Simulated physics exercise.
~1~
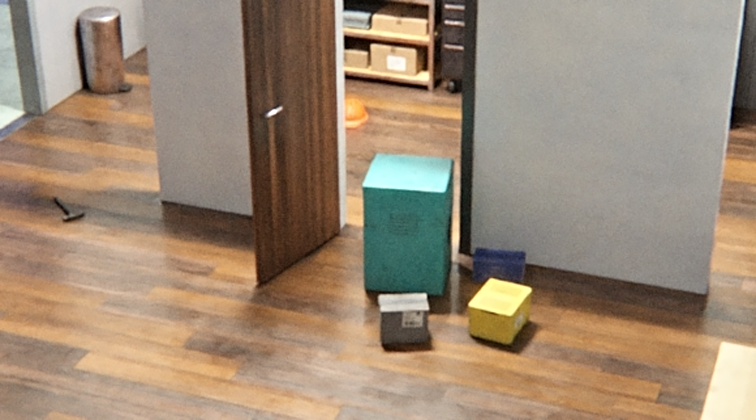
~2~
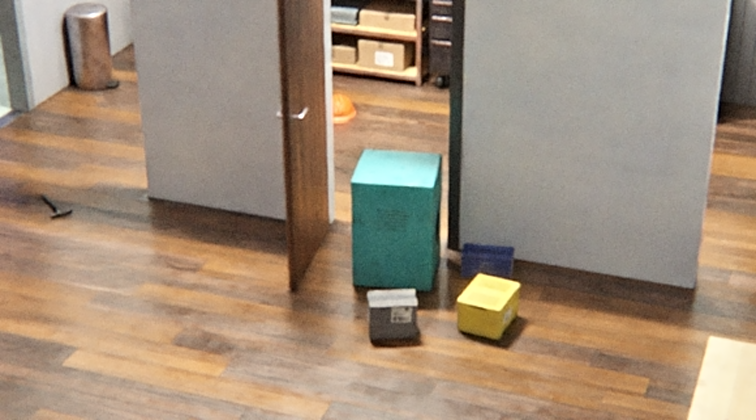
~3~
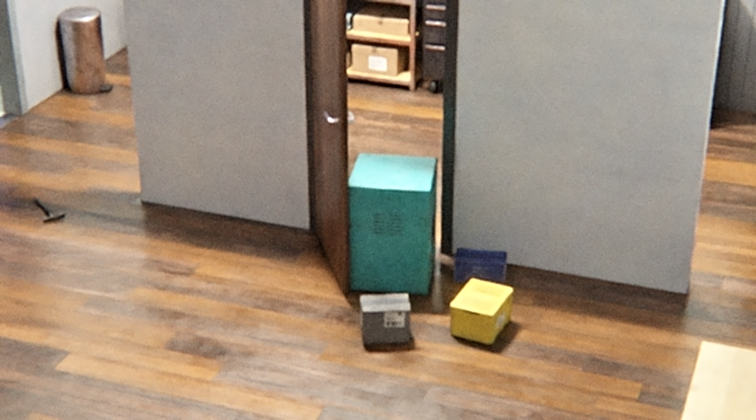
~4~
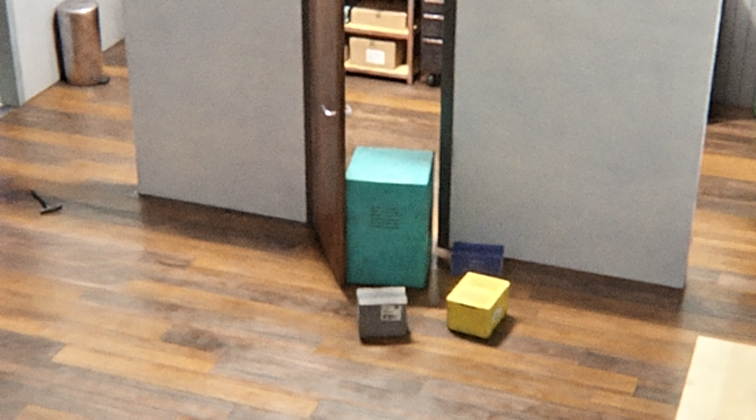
A dark wooden door swung partway toward closed, slowing until it rested beside a large turquoise box in the doorway, still ajar at the end, while the box and the smaller yellow, grey and blue ones around it all stayed where they were.
